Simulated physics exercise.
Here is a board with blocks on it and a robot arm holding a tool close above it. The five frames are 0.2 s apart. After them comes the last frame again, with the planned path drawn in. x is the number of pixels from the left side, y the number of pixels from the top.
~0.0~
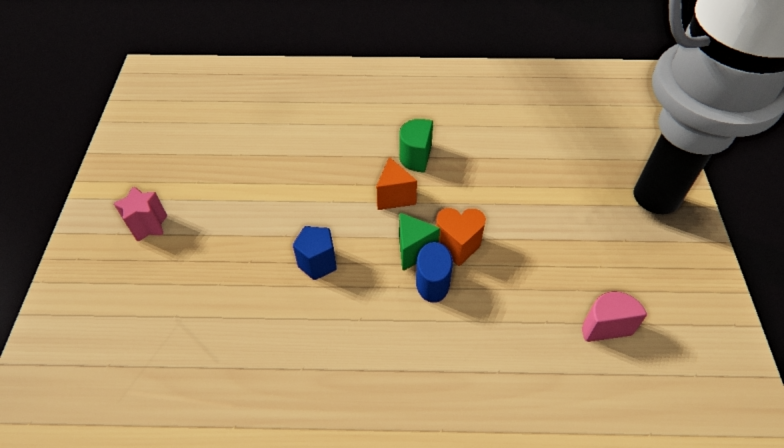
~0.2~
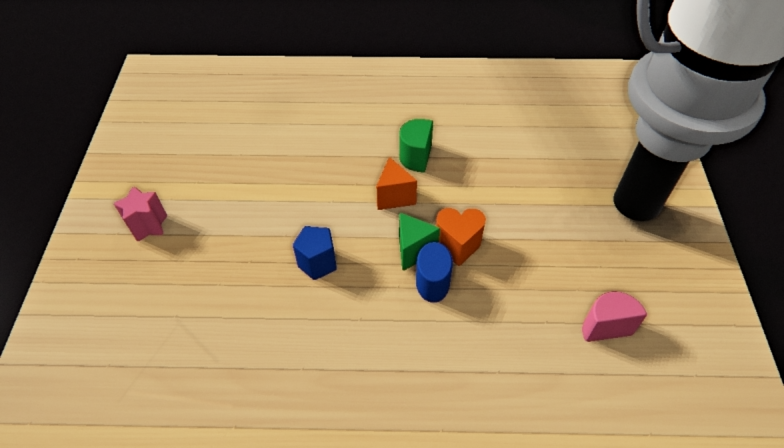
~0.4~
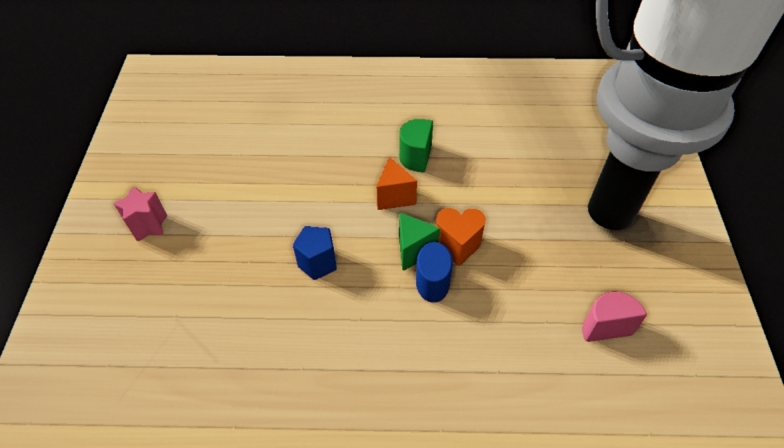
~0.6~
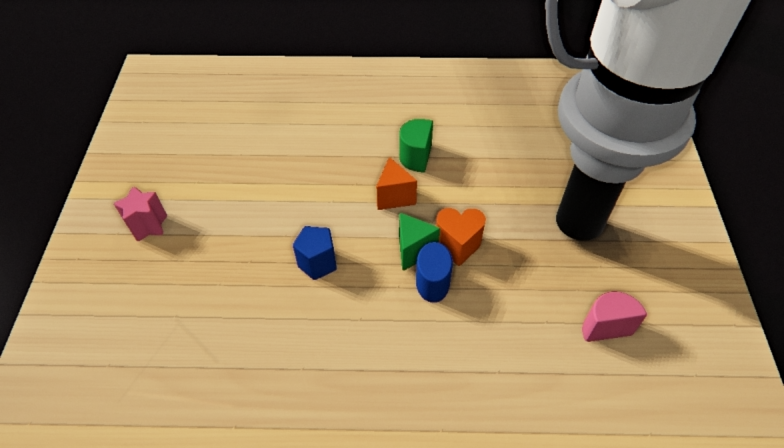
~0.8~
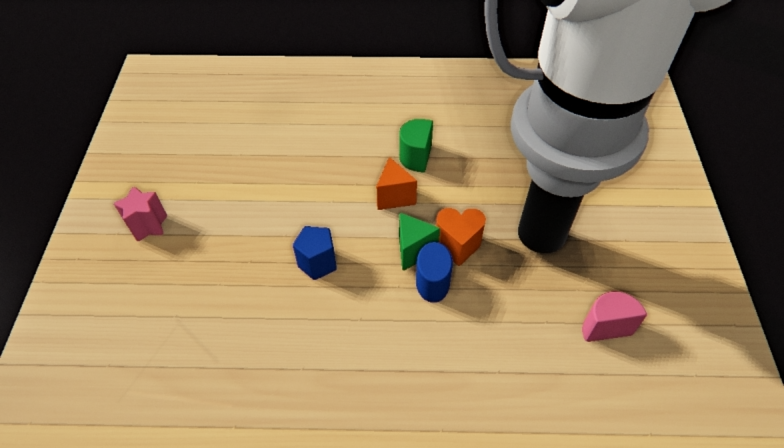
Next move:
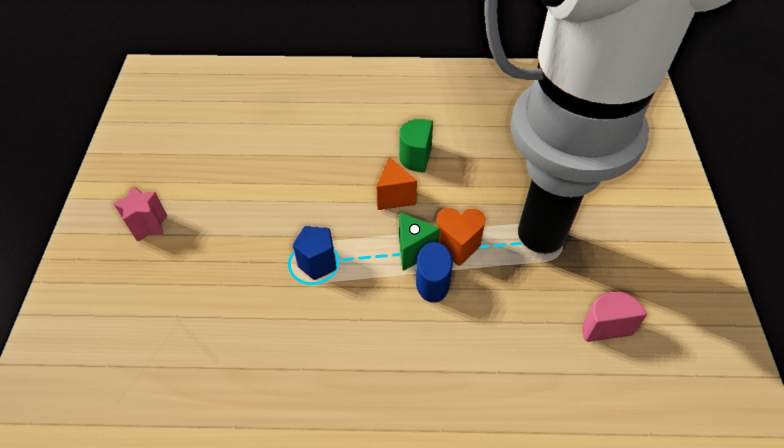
A robot arm holding a black tool moved steadily left and slightly toward the viewer over a wooden board, nearing the orange heart, while all the colorful blocks stayed where they were.
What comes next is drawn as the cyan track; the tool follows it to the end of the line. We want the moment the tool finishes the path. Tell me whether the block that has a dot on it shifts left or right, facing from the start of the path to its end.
Shifted left.
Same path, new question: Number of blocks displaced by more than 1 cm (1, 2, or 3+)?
Count: Three or more.
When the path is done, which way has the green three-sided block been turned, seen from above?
The twist is anticlockwise.
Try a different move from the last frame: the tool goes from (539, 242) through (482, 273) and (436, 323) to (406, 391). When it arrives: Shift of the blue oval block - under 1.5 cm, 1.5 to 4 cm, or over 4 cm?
Goes 1.5 to 4 cm.
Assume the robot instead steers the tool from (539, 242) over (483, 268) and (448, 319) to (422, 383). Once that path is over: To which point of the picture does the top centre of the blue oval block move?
The middle of its upper face will lie at (412, 273).
Path on the board, from (539, 242) to (314, 263); the dot is on the green three-sided block.
The first path, step by step. One third of the way, tool (465, 241); green three-sided block (392, 239), turned 20° clockwise; blue oval block (427, 264), turned 30° anticlockwise; orange heart-shaped block (419, 223).
Two thirds of the way, tool (388, 248); blue pentagonal block (302, 243); green three-sided block (341, 261); blue oval block (416, 268), turned 70° anticlockwise; orange heart-shaped block (343, 230), turned 20° anticlockwise.
At the end, tool (312, 255); blue pentagonal block (264, 255), turned 55° anticlockwise; green three-sided block (318, 274), turned 35° anticlockwise; blue oval block (416, 268), turned 70° anticlockwise; orange heart-shaped block (281, 215).
